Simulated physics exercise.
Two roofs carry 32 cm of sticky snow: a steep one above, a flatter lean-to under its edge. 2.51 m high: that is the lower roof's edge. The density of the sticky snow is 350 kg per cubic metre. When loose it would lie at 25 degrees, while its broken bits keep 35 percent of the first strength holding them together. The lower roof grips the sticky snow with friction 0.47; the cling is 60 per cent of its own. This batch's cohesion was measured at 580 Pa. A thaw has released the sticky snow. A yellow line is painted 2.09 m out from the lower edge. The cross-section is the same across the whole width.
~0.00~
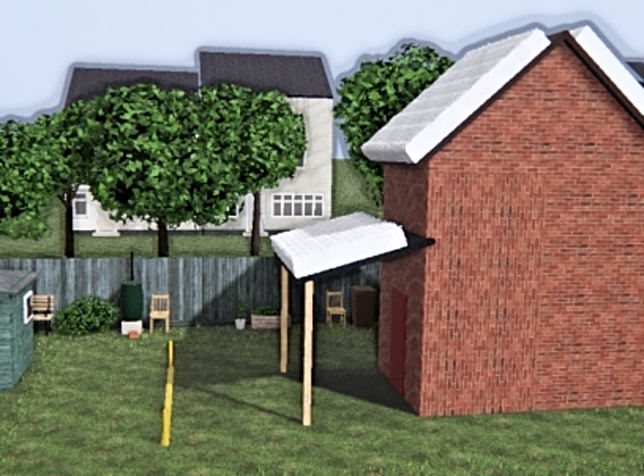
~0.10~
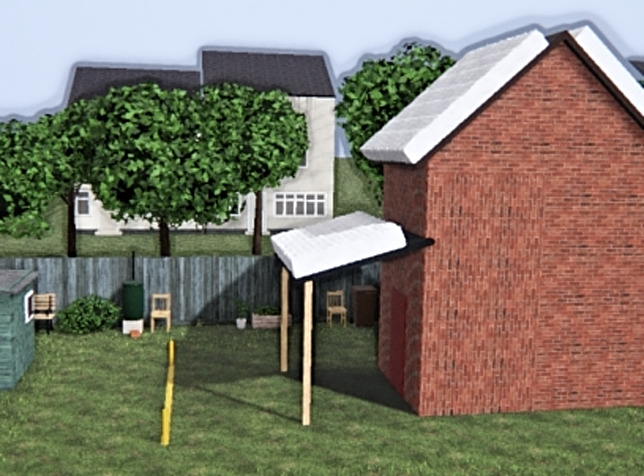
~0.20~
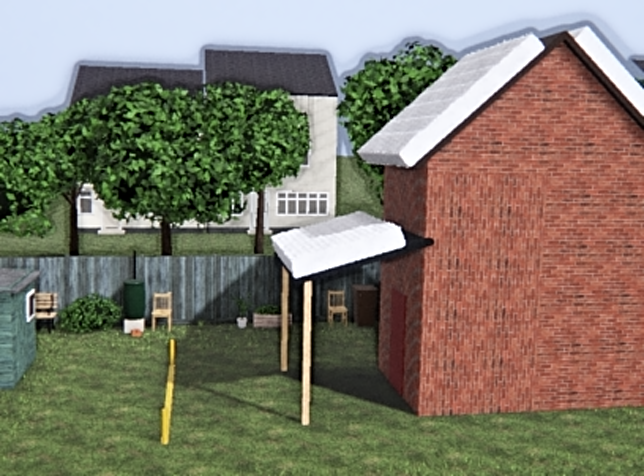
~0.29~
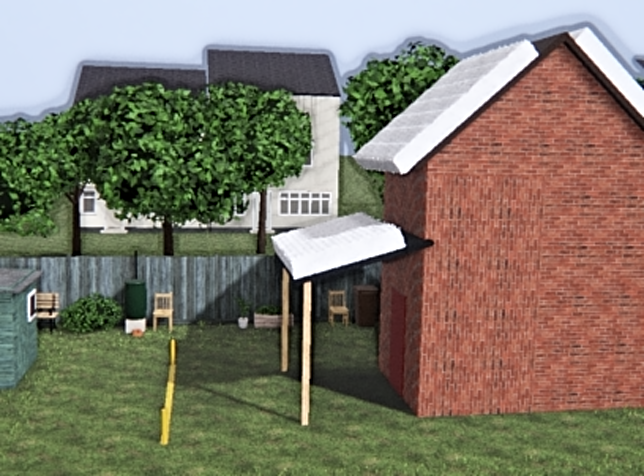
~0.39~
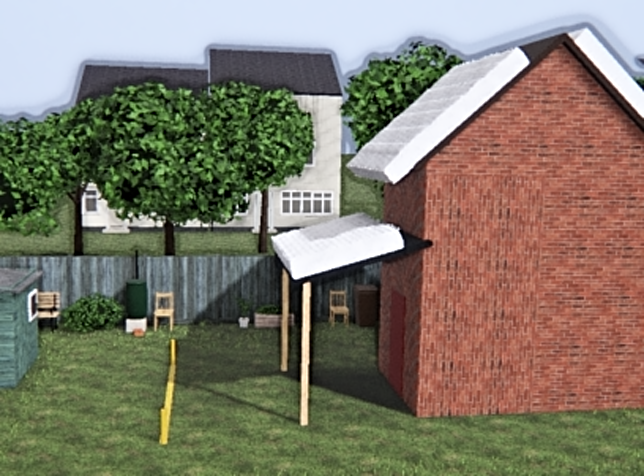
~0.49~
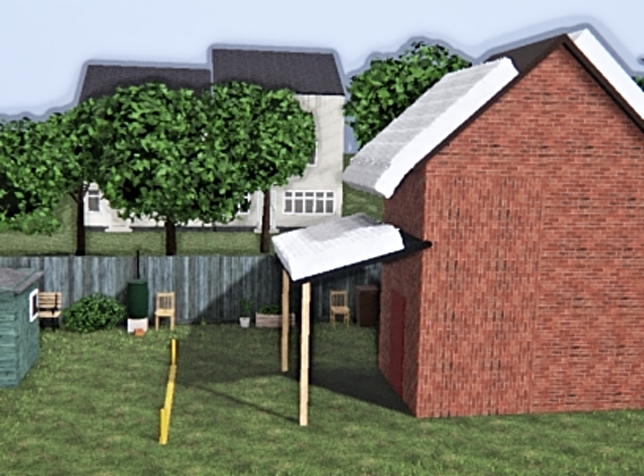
Thick white snow sliding slowly down the steep roof of a red brick building, its lower end jutting out above a snow-covered lean-to.
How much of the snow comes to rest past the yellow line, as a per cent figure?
Roughly 39 per cent.
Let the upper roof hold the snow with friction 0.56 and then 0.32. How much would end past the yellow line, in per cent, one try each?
Respectively 18 percent and 30 percent.
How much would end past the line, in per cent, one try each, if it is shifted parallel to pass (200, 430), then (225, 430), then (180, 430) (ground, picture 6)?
About 50 %, 60 %, 45 %.
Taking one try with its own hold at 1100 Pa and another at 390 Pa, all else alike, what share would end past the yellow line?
In order: Around 25 % and around 45 %.
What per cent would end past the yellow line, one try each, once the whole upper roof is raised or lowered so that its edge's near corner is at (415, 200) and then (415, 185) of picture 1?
16 %, then 30 %.
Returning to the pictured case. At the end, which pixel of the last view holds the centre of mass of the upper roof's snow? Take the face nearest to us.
I'd put it at around pixel (157, 390).
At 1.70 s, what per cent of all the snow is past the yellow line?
I'd put it at roughly 5 %.
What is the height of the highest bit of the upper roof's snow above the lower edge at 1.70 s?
It sits some 0.9 m above the lower edge at that time.
By 1.04 s, none is below the lower edge and 0 % is past the line.
By 1.70 s, 52 % is below the lower edge and 5 % is past the line.
By 2.35 s, 67 % is below the lower edge and 39 % is past the line.
By 3.00 s, 67 % is below the lower edge and 39 % is past the line.
By 3.10 s, at the end, 67 % is below the lower edge and 39 % is past the line.
